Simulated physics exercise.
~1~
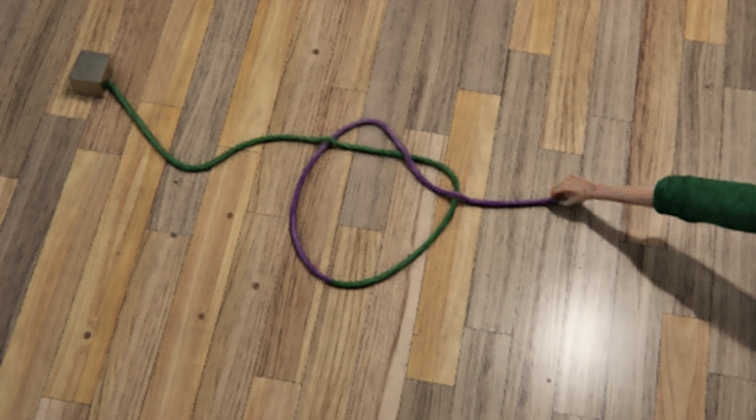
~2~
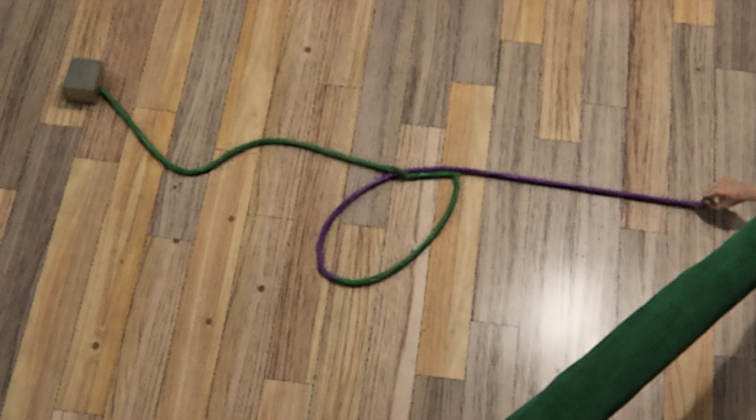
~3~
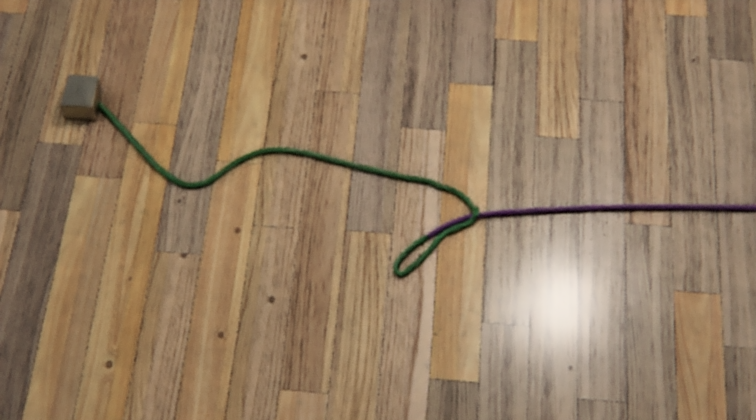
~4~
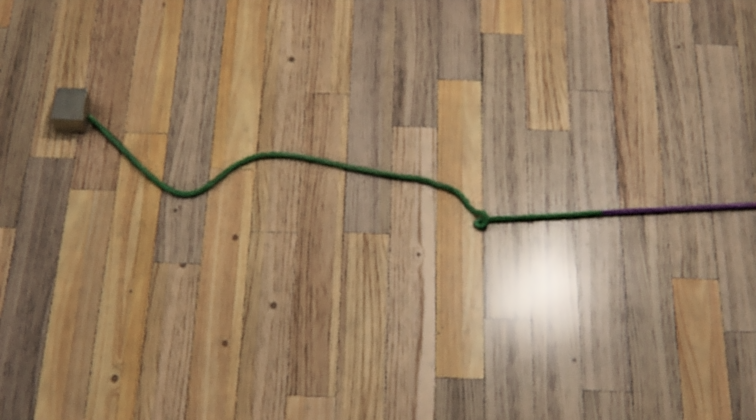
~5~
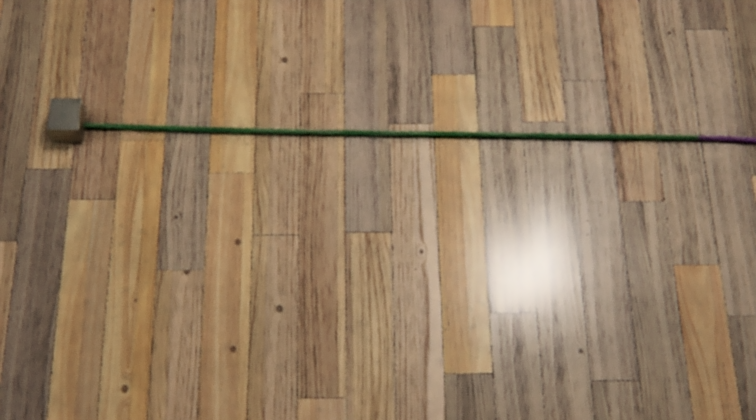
A rope dyed green and purple lies in a loose, crossing loop on a wooden plank floor, seen from above at a slant. Its green left end is fixed to a small grey block at upper left, while a hand in a green sleeve holds the purple end at right. The hand draws that end rightward and leaves view as the loop narrows to a thin sliver. The loop then shrinks to a tiny knot-like kink in the green section. Finally the kink disappears, and the rope stretches straight from the block across the floor.
